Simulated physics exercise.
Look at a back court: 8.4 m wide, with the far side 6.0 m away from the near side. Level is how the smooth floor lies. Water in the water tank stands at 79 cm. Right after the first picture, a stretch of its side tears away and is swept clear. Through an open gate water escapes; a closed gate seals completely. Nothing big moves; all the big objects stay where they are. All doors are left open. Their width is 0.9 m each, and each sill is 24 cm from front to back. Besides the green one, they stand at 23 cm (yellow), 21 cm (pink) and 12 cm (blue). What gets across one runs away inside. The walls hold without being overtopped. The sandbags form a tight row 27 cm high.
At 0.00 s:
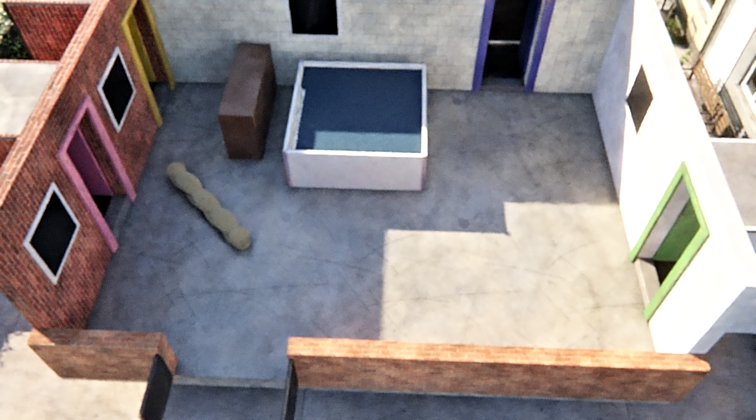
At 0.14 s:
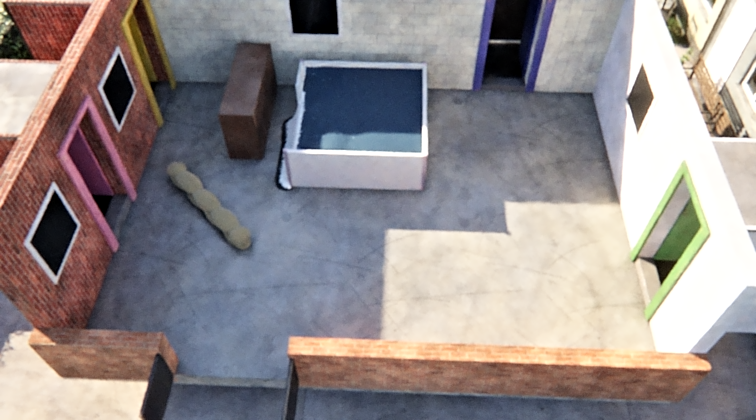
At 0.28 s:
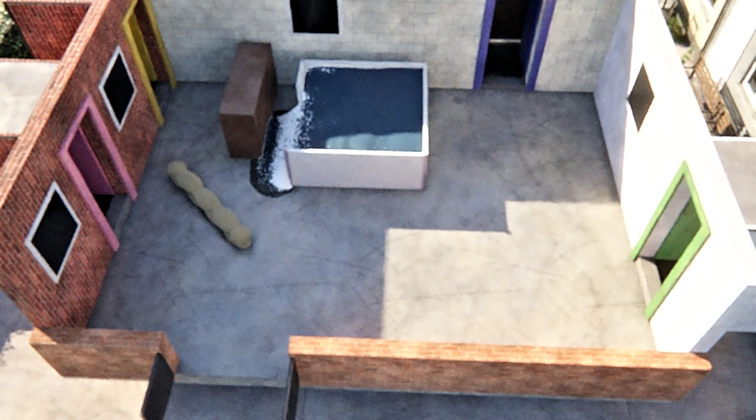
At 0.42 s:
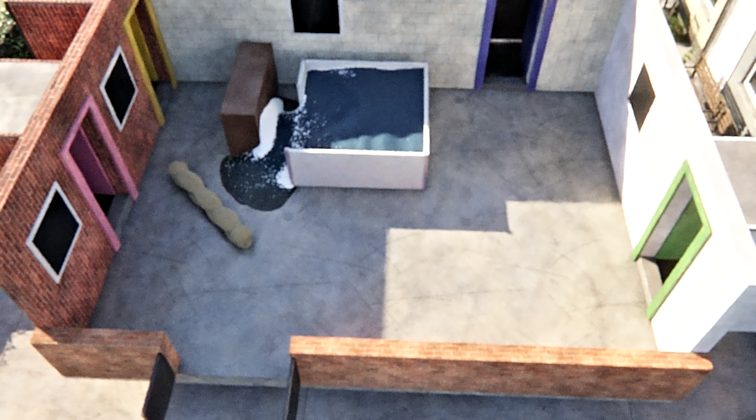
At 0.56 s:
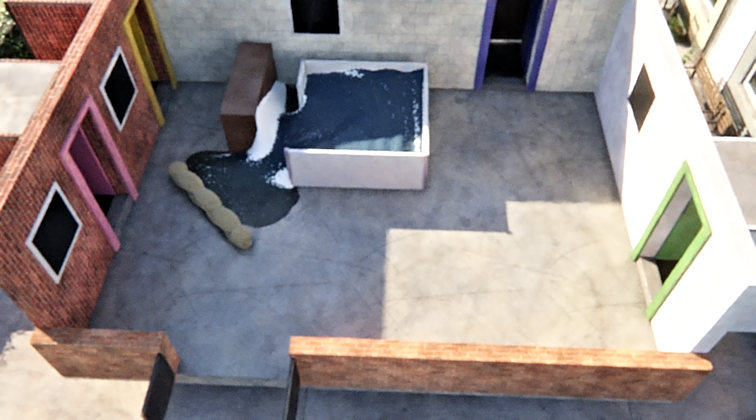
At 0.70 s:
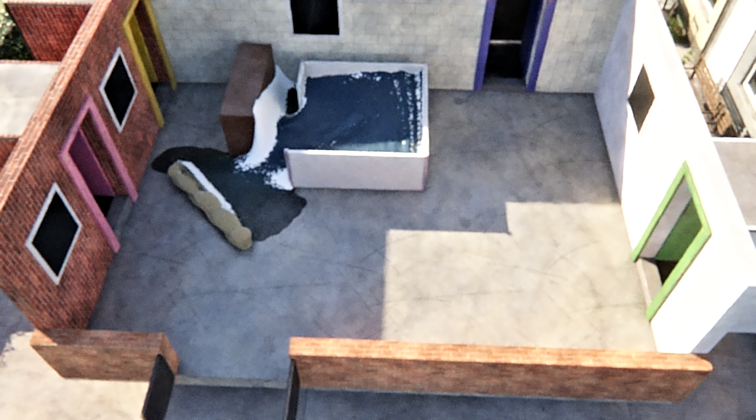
In a walled back court, the left side of a white water tank broke open, and dark water poured out, spread across the smooth floor and washed up around the lumpy tan barrier nearby.
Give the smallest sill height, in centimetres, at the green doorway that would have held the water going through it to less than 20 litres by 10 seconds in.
The smallest height is about 8 cm.
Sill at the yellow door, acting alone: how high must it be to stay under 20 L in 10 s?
For yellow, a step near 24 cm.
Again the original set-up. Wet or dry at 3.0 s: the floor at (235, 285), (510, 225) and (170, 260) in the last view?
In turn: Under water, still dry, flooded.
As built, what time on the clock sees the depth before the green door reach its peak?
Peak time: Around 9.0 s.
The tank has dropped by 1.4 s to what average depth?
The average depth is some 50 cm.
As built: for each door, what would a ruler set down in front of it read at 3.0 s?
At the yellow door the depth is 26 cm, at green 0 cm, at pink 10 cm and at blue 6 cm.
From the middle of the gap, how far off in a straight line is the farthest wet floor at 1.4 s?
3.2 metres.
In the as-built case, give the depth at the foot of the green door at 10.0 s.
12.5 cm.
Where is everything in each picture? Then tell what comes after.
The first frame shows the water tank at (359, 109) is whole and still, 79 cm deep; the green door at (663, 250) is dry.
In the second frame, the front is at (286, 128), 0.3 m from the gap at (297, 141); 0.3 m2 of floor is wet, 79 cm left at the back.
In the third frame, water pours out at (298, 141) and has run 0.7 m, to (255, 171); about 16 cm deep outside, 79 cm at the back.
In the fourth frame, the front is at (225, 173), 1.3 m from the gap at (299, 142); 1.9 m2 of floor is wet, 79 cm left at the back.
In the fifth frame, the front is at (188, 172), 1.9 m from the gap at (298, 143); 3.0 m2 of floor is wet, 72 cm left at the back.
In the sixth frame, the gap is at (298, 144), the front 2.5 m out at (157, 165); the back of the water tank holds 66 cm; the green door at (665, 250), 6.3 m from the gap, is still 5.9 m from the nearest water.
After 1.4 s water covers 20 % of the floor, deepest (60 cm) near (271, 144); it has not reached the green door.
After 3.0 s water covers 60 % of the floor, deepest (37 cm) near (221, 84); it has not reached the green door.
After 10.0 s water covers 95 % of the floor, deepest (17 cm) near (271, 144); 12 cm at the green door, 0 litres in over its 15 cm sill.
At the green door as built, the water arrived by 4.8 s and peaked near 15 cm at 9.0 s.
Run again over the same 10 s with other heights there, 31 litres in over 7 cm, 11 litres over 9.5 cm. The limit of 20 litres is kept from about 8 cm up.
